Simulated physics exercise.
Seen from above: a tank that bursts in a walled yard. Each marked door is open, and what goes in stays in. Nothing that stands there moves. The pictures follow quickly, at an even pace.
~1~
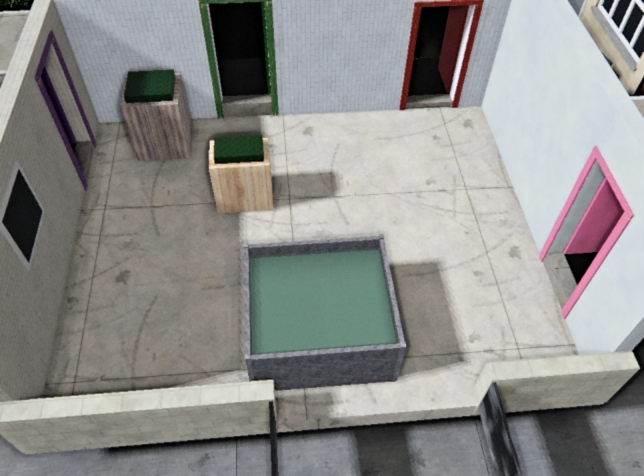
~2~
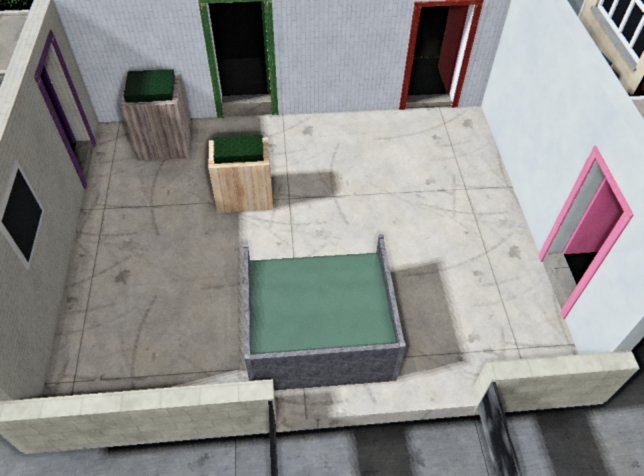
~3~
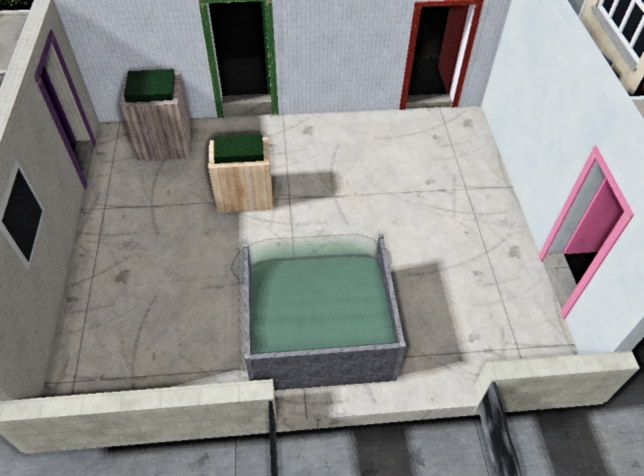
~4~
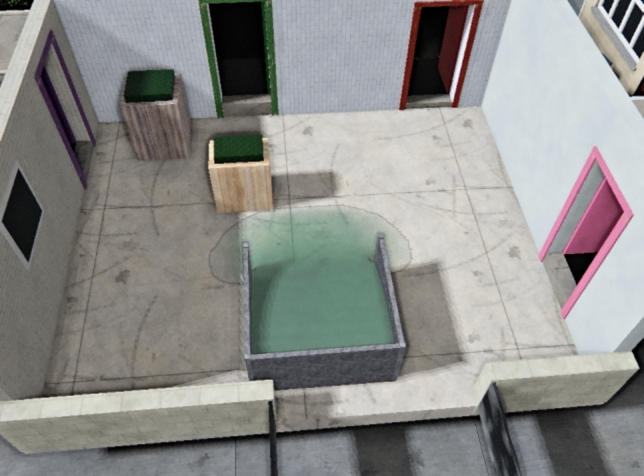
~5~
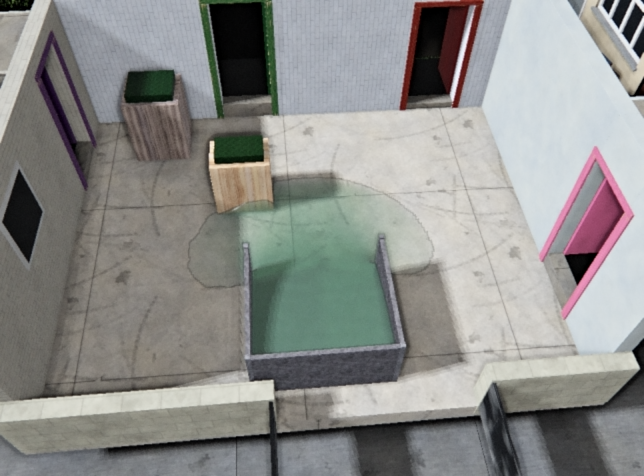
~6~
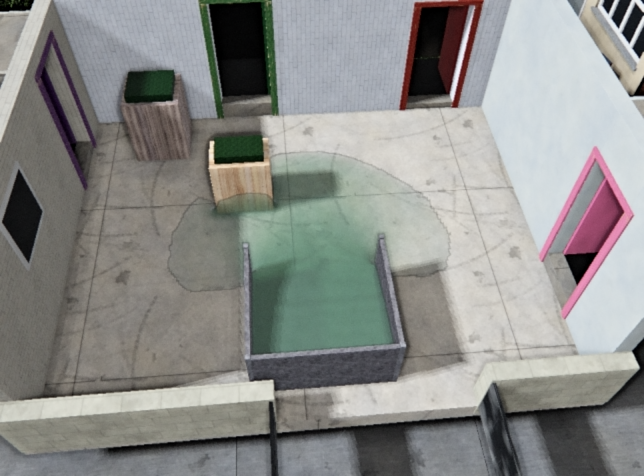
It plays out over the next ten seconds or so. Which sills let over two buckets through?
One by one: The purple door holds within the limit; the green door holds within the limit; the red door floods; the pink door holds within the limit.
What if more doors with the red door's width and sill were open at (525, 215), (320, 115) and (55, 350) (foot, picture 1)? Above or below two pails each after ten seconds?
As listed: Holds, floods, holds.
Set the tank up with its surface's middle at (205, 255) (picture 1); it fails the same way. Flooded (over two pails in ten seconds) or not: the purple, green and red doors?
The purple one is over; the green one holds; the red one holds.
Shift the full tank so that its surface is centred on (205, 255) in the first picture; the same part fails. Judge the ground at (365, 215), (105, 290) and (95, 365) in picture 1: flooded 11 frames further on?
As listed: Wet, not flooded, no water.
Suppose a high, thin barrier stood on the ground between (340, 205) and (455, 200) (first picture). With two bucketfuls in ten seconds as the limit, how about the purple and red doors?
Then: Purple lets less in; red lets less in.
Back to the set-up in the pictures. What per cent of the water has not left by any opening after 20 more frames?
Roughly 100 per cent.
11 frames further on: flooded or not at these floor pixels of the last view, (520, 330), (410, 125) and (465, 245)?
As listed: No water, under water, free of water.
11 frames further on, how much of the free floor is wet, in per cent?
Close to 55 %.
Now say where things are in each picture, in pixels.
In the first frame, the tank at (320, 296) is whole and still.
In the second frame, the front is at a hidden place, out from the gap on the tank's far side.
In the third frame, the front is at (243, 255), out from the gap on the tank's far side.
In the fourth frame, water pours out on the tank's far side and has run to (227, 238).
In the fifth frame, water pours out on the tank's far side and has run to (341, 182).
In the sixth frame, water pours out on the tank's far side and has run to (279, 158).
A moment on, water covers 40 % of the floor; the purple door not reached, the green door wet at the sill, nothing in, the red door not reached, the pink door not reached.
Next, water covers 55 % of the floor; the purple door wet at the sill, nothing in, the green door wet at the sill, nothing in, the red door under two buckets in, the pink door not reached.
Then, water covers 65 % of the floor; the purple door wet at the sill, nothing in, the green door wet at the sill, nothing in, the red door over two buckets in, the pink door not reached.
Later, water covers 95 % of the floor; the purple door wet at the sill, nothing in, the green door wet at the sill, nothing in, the red door over two buckets in, the pink door wet at the sill, nothing in.
In the end, water covers 95 % of the floor; the purple door wet at the sill, nothing in, the green door wet at the sill, nothing in, the red door over two buckets in, the pink door wet at the sill, nothing in.
